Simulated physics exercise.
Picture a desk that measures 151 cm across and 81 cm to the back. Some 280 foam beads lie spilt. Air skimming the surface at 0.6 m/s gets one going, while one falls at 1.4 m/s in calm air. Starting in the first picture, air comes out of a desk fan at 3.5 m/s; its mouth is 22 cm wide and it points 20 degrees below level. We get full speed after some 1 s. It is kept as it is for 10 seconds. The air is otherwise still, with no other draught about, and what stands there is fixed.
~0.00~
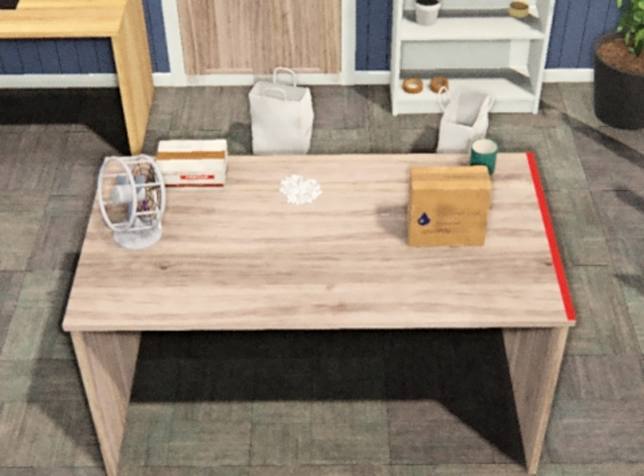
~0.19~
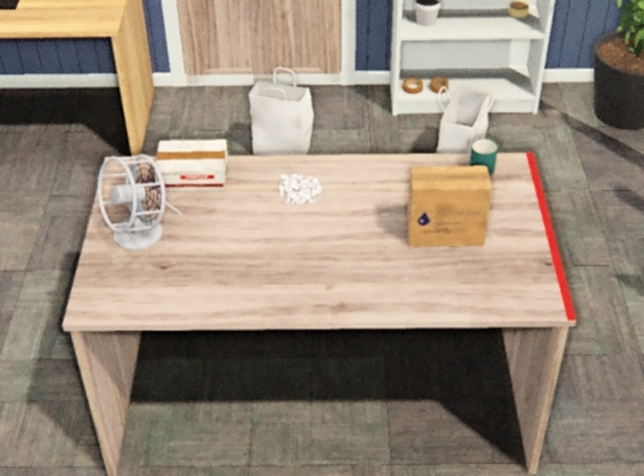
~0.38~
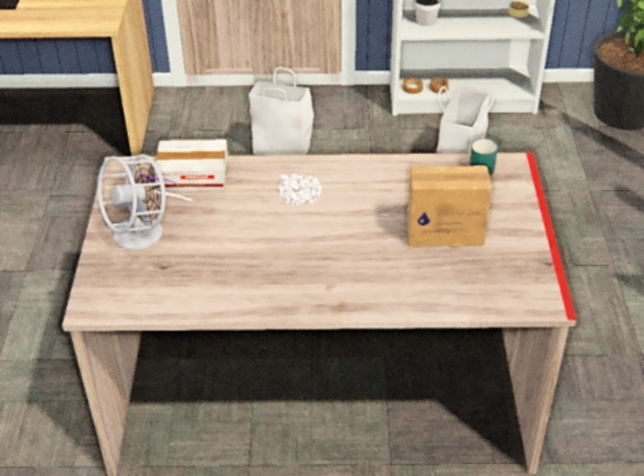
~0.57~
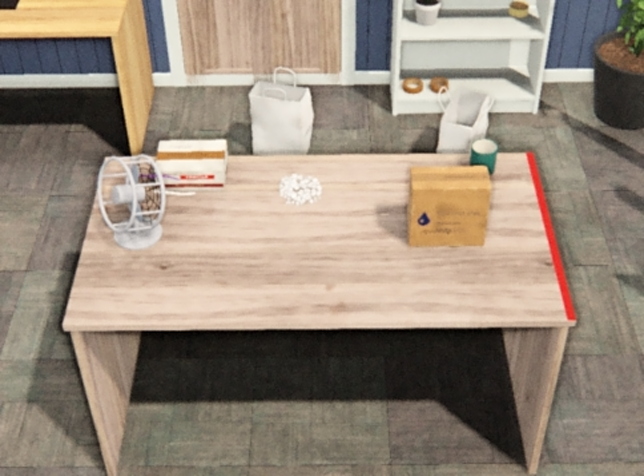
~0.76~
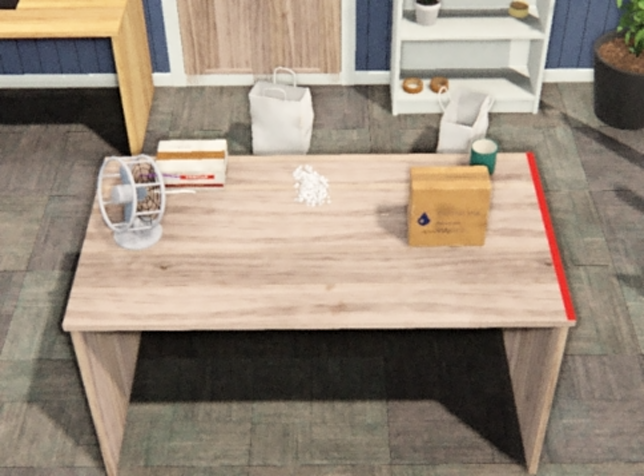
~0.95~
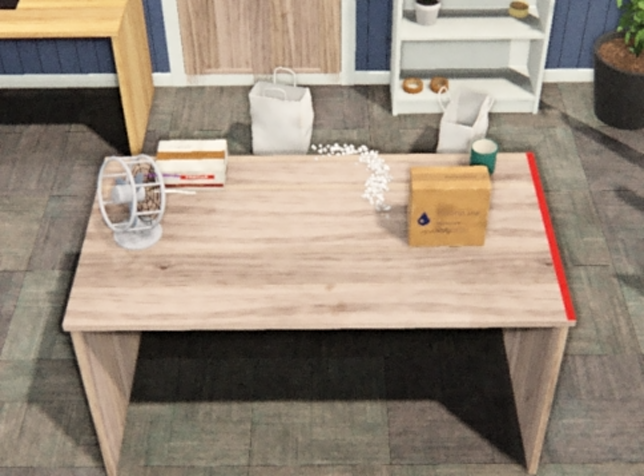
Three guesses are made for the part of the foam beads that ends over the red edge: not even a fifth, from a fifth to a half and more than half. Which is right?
Watch, between one in five and one in two will wind up over that edge.
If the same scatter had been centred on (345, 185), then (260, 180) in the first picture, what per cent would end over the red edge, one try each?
In turn: 40 per cent, 0 per cent.
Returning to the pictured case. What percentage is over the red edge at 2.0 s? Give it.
About 30 per cent.
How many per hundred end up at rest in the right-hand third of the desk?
About 0 percent.
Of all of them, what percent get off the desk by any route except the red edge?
It comes out at some 70 %.
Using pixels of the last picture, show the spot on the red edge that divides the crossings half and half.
At roughly pixel (541, 186).
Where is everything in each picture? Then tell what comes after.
In the first picture, the middle of the foam beads is near (301, 190), none has stirred yet and the mouth of the desk fan is at (131, 194).
In the second picture, the middle of the foam beads is near (300, 187), none has stirred yet and the red edge is centred on (552, 229).
In the third picture, the middle of the foam beads is near (301, 191), none has stirred yet, the top of a box is at (191, 155) and the top of a box is at (450, 177).
In the fourth picture, the middle of the foam beads is near (300, 187) and none has stirred yet.
In the fifth picture, the middle of the foam beads is near (311, 187), the farthest in sight from the desk fan is at (327, 181) and about 80 % have left their places.
In the sixth picture, the middle of the foam beads is near (376, 173), the farthest in sight from the desk fan is at (377, 153) and all have left their places.
After 2.0 s, 32 % are over the red edge; 97 % have settled or left.
After 3.2 s, 33 % are over the red edge; 100 % have settled or left.
After 5.5 s, 33 % are over the red edge; 100 % have settled or left.
After 10.0 s, at the end, 33 % are over the red edge.
